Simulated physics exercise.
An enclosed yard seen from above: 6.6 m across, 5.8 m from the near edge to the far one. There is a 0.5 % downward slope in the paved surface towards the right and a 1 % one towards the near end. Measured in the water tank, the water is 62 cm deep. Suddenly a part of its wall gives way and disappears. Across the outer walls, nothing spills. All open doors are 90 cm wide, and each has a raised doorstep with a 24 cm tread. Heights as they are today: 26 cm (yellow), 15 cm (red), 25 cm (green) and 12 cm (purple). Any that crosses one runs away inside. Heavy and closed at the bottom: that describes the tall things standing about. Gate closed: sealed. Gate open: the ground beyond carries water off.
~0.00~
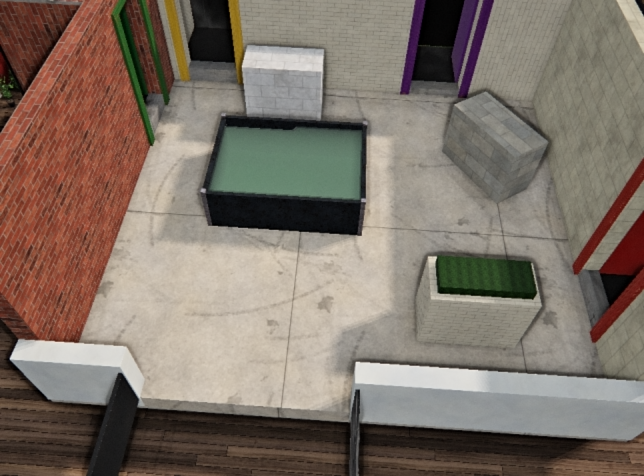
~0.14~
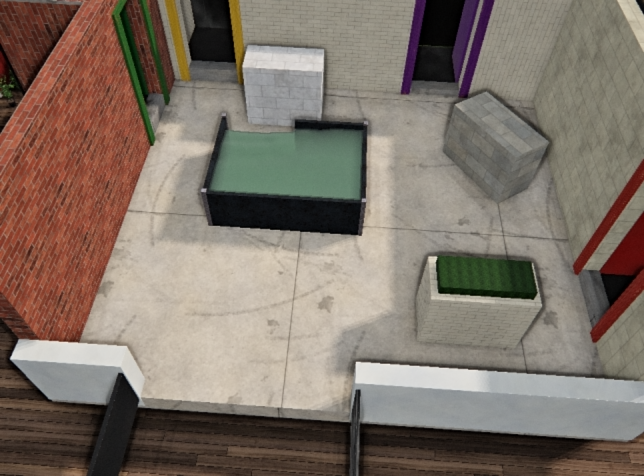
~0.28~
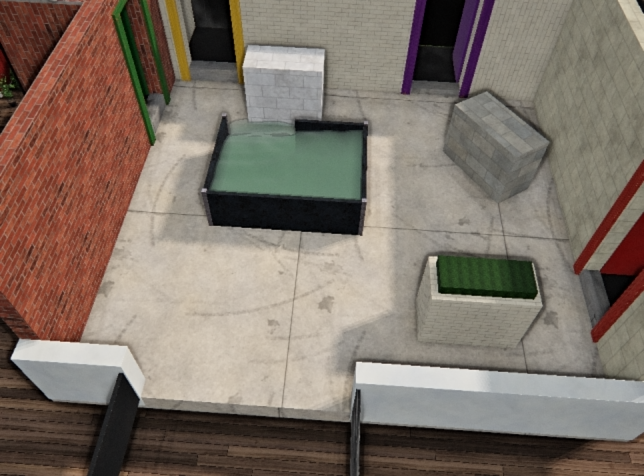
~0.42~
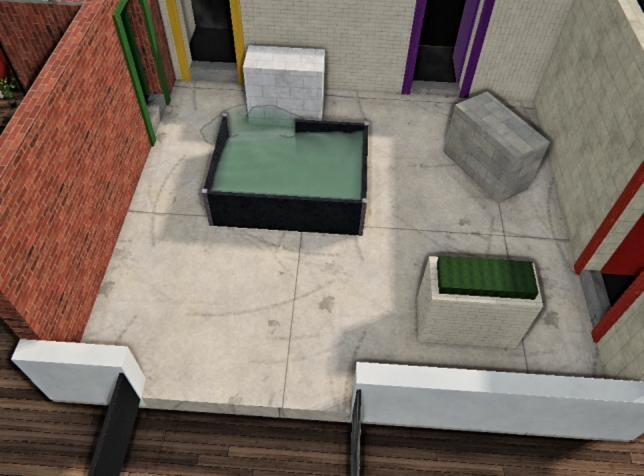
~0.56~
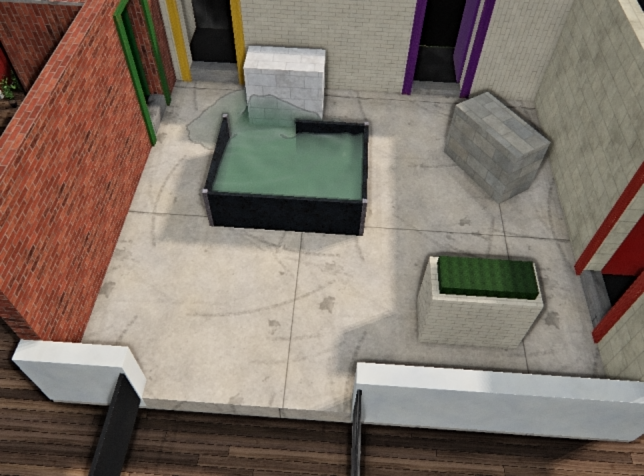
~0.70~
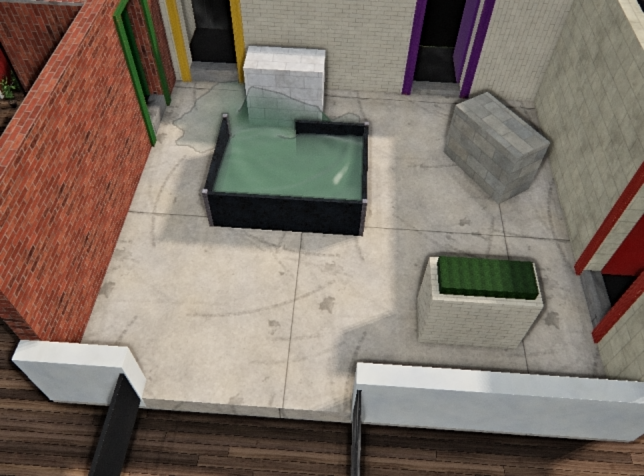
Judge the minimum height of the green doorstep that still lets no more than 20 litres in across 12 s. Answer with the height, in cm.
My estimate is 23 cm.
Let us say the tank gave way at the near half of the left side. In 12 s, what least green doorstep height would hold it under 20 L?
About 5.0 cm.
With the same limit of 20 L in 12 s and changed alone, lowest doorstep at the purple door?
Purple - roughly 6.5 cm.
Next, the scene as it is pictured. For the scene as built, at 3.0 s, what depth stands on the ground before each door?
Yellow door 21 cm, red door 0 cm, green door 22 cm, purple door 4 cm.
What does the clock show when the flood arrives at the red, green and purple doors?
For red it's 3.2 s, for green 1.2 s, and for purple 1.8 s.
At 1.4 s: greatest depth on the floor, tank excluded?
46 cm.
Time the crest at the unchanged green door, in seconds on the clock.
About 2.2 seconds.
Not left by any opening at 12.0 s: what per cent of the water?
I'd estimate some 84 in a hundred.
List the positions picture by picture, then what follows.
The first frame shows still water, 62 cm deep, in the water tank at (289, 160); the green door at (146, 73) is dry.
In the second frame, the front is at a hidden place, 0.3 m from the gap on the far side; 0.2 m2 of floor is wet, 62 cm left at the back.
In the third frame, the gap is on the far side, the front 0.7 m out at a hidden place; the back of the water tank holds 62 cm.
In the fourth frame, the gap is on the far side, the front 1.1 m out at (242, 108); the back of the water tank holds 62 cm.
In the fifth frame, the gap is on the far side, the front 1.5 m out at (239, 92); the back of the water tank holds 55 cm.
In the sixth frame, the front is at (225, 83), 1.8 m from the gap on the far side; 2.4 m2 of floor is wet, 53 cm left at the back; the green door at (147, 73), 1.9 m from the gap, is still 0.6 m from the nearest water.
After 1.4 s water covers 20 % of the floor, deepest (46 cm) near (266, 125); 20 cm at the green door, 0 litres in over its 25 cm doorstep.
After 3.0 s water covers 45 % of the floor, deepest (28 cm) near (528, 102); 22 cm at the green door, 10 litres in over its 25 cm doorstep.
After 12.0 s water covers 100 % of the floor, deepest (10 cm) near (607, 411); 5 cm at the green door, 10 litres in over its 25 cm doorstep.
At the green door as built, the water arrived by 1.3 s and peaked near 28 cm at 2.2 s.
Run again over the same 12 s with other heights there, 30 litres in over 21 cm, 10 litres over 25 cm. The limit of 20 litres is kept from about 23 cm up.
